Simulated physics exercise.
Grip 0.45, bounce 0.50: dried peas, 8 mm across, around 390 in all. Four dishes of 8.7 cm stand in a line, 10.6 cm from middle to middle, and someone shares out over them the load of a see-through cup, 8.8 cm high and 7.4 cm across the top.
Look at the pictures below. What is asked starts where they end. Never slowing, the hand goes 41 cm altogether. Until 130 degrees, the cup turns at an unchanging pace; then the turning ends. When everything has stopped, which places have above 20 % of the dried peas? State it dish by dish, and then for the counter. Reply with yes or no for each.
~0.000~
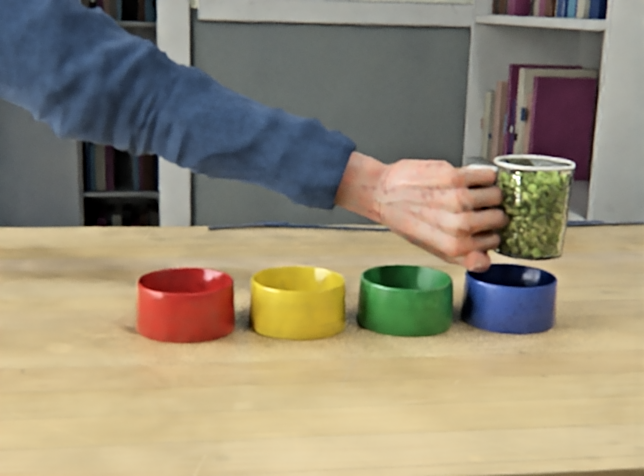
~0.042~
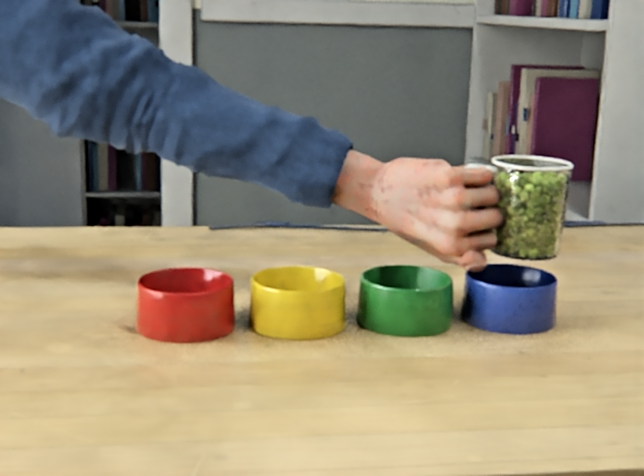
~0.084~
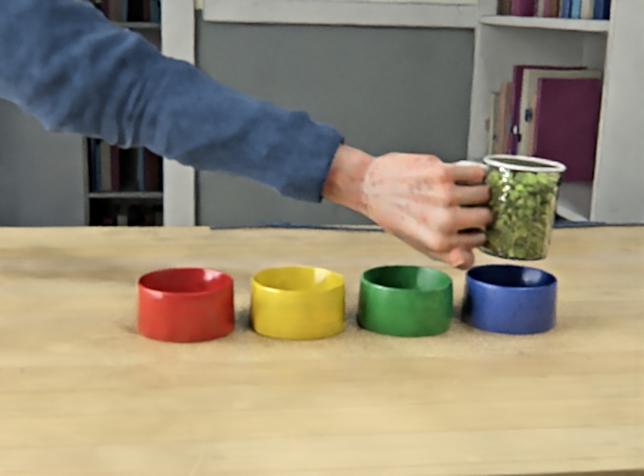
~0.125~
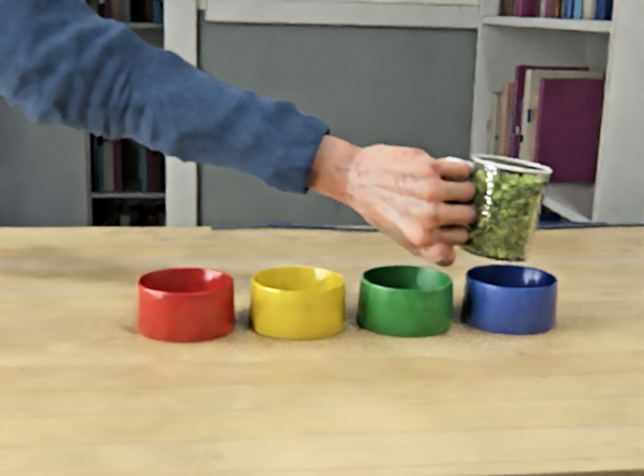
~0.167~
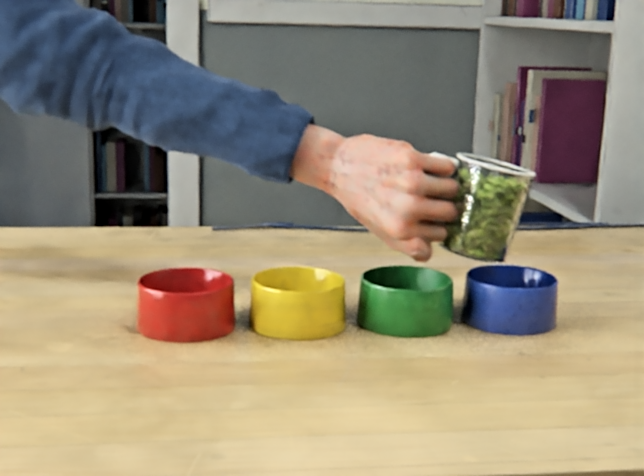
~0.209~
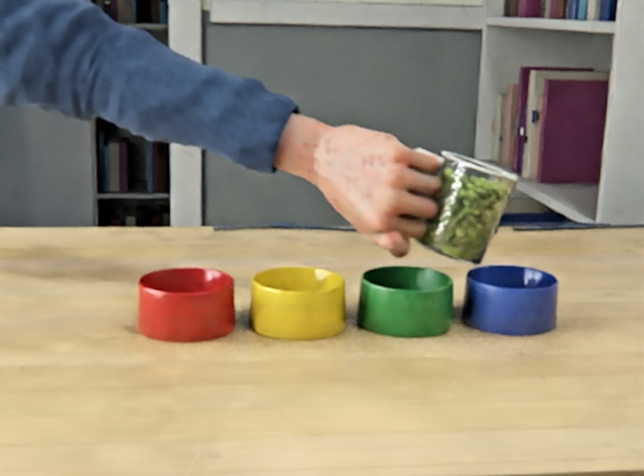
Red: Yes, blue: No, green: No, yellow: No, counter: Yes.
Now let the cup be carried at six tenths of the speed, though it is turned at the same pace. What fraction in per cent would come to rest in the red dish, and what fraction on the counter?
Shares - red 20, counter 20.
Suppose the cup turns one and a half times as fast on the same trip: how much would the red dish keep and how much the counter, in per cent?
Result: Red dish 60, counter 30.
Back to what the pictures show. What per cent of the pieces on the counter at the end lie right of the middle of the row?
That works out to close to 0 per cent.
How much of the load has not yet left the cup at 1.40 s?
Somewhere near 0 per cent.
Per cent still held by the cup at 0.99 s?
85 %.
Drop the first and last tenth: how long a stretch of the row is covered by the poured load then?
12 centimetres.
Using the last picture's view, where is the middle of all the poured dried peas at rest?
After settling, the middle sits near (163, 317).
After 0.68 s, tilt 71 degrees; cup holds 100 %.
After 0.99 s, tilt 107 degrees; cup holds 85 %, red 10 %.
After 1.40 s, tilt 130 degrees; cup holds 0 %, red 45 %.
In the end, at 2.2 s, red 45 %, blue 0 %, green 0 %, yellow 0 %, counter 55 %.
